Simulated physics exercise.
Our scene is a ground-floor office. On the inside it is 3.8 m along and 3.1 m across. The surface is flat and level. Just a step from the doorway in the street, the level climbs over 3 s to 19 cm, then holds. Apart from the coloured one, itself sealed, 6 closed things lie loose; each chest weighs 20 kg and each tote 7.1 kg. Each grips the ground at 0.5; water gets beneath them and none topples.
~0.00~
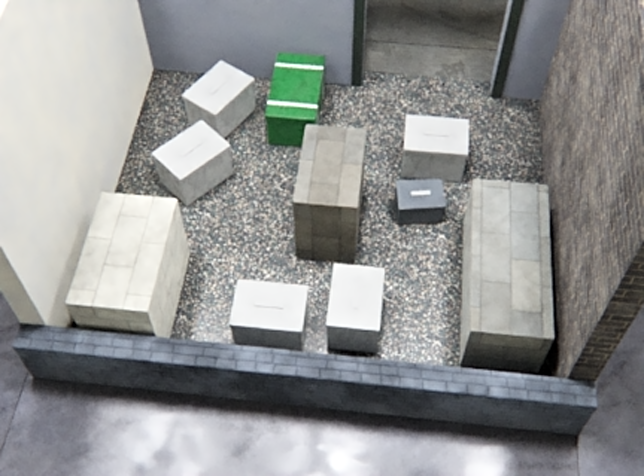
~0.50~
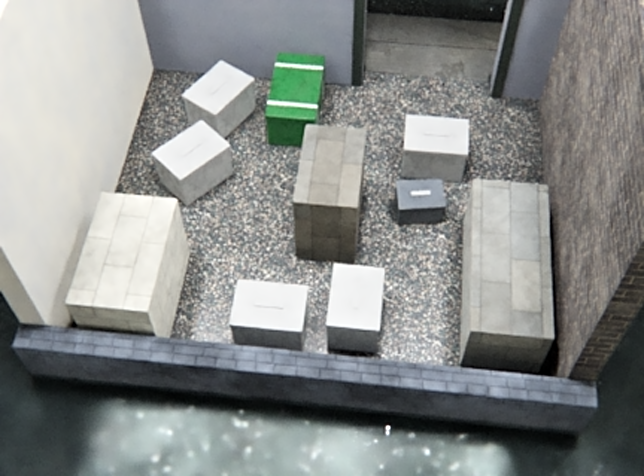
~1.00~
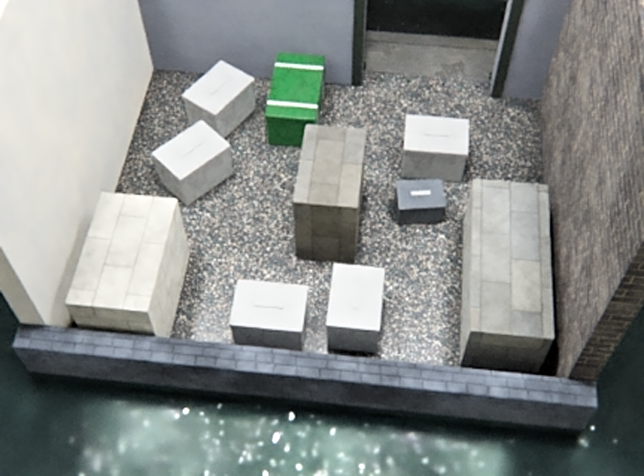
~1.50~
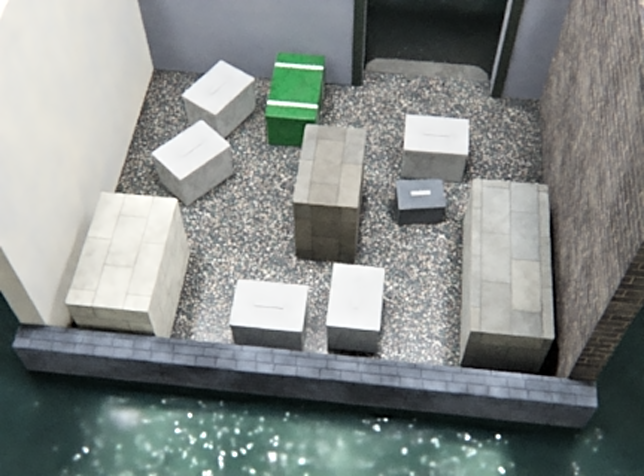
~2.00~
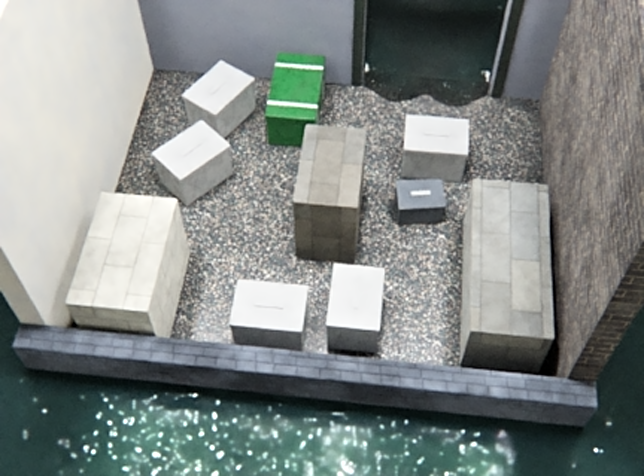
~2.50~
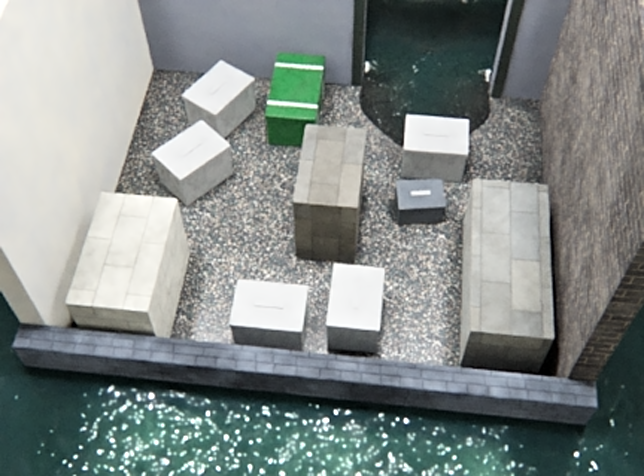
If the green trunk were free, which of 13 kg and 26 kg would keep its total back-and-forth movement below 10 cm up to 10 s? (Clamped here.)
Passing pick: Only the heavier.
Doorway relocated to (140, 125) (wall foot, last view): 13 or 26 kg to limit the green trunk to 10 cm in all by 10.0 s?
The answer is that neither mass suffices.
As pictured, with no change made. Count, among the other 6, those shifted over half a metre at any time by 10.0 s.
That adds up to 4.
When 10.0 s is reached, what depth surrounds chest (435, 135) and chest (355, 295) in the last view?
Depth approx. 11 cm / 14 cm.
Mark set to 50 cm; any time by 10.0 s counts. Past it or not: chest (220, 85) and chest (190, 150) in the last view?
The first is within the mark and the second is within the mark.
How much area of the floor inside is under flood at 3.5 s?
At that time the wet patch spans about 2.5 m2.
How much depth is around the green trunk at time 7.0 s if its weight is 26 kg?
About 6 cm.
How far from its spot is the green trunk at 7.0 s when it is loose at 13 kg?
It would be some 5 cm from its spot.
After 3.5 s the green trunk would be 0 cm from its start with 13 kg and 0 cm from its start with 26 kg; 0 cm of water round it then.
After 4.5 s the green trunk would be 0 cm from its start with 13 kg and 0 cm from its start with 26 kg; 3 cm of water round it then.
After 7.0 s the green trunk would be 5 cm from its start with 13 kg and 0 cm from its start with 26 kg; 6 cm of water round it then.
After 10.0 s the green trunk would be 16 cm from its start with 13 kg and 4 cm from its start with 26 kg; 8 cm of water round it then.
